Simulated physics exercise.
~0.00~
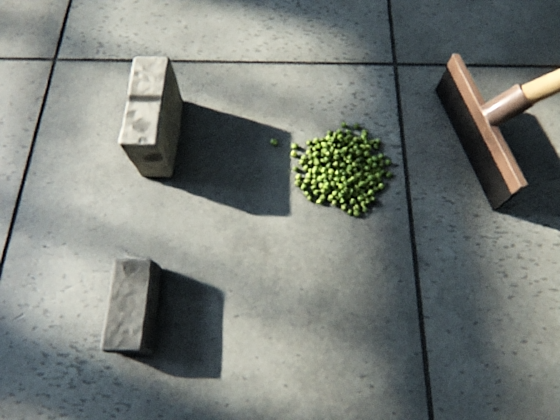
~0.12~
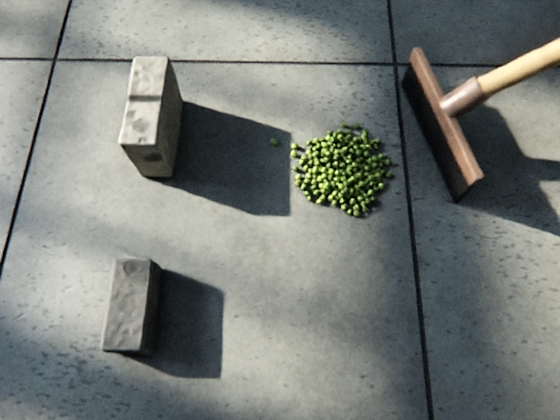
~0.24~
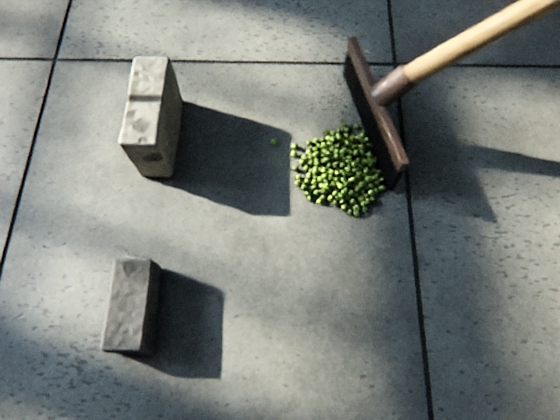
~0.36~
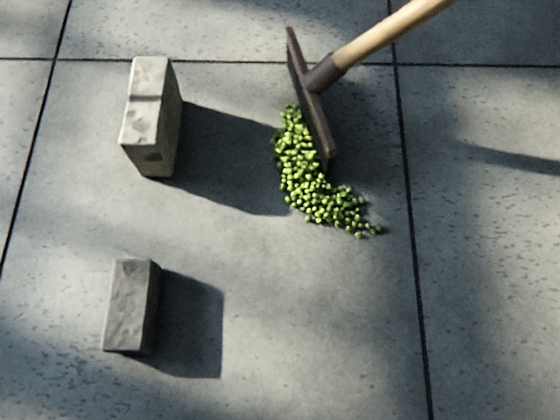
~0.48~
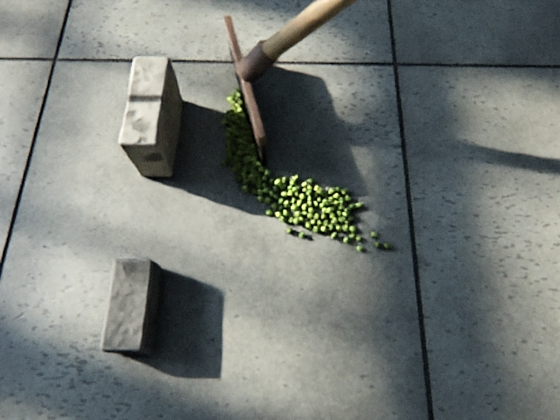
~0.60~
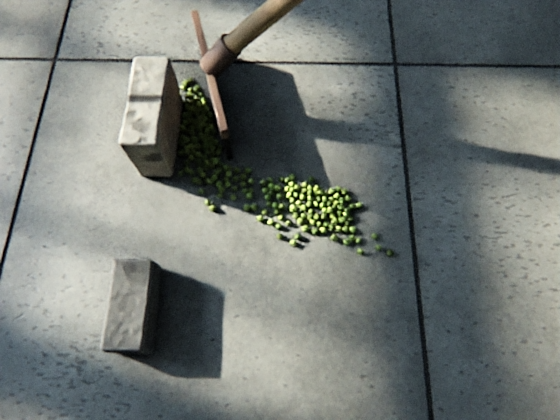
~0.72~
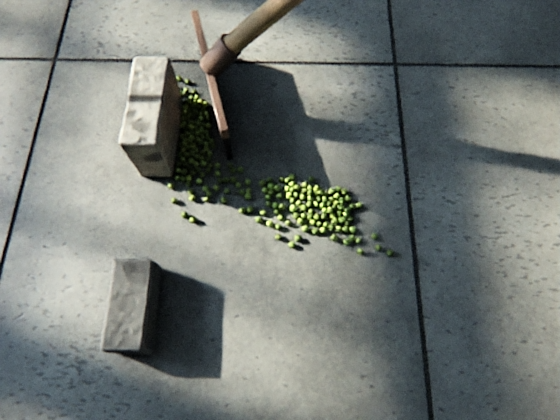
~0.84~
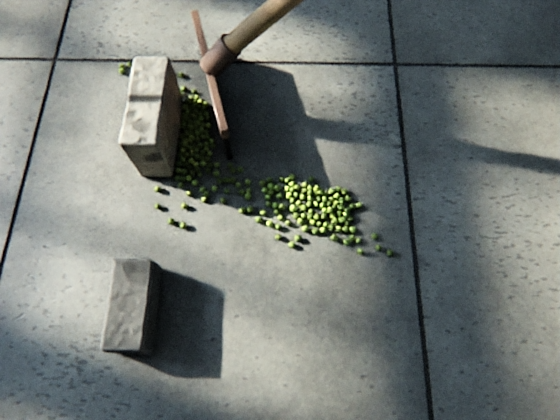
The video shows a wooden-handled squeegee moving left across gray paving into a pile of small green pieces, pushing some against the farther of two upright blocks. The squeegee stops, a few pieces scatter around that block, and the rest lie trailing to the right.
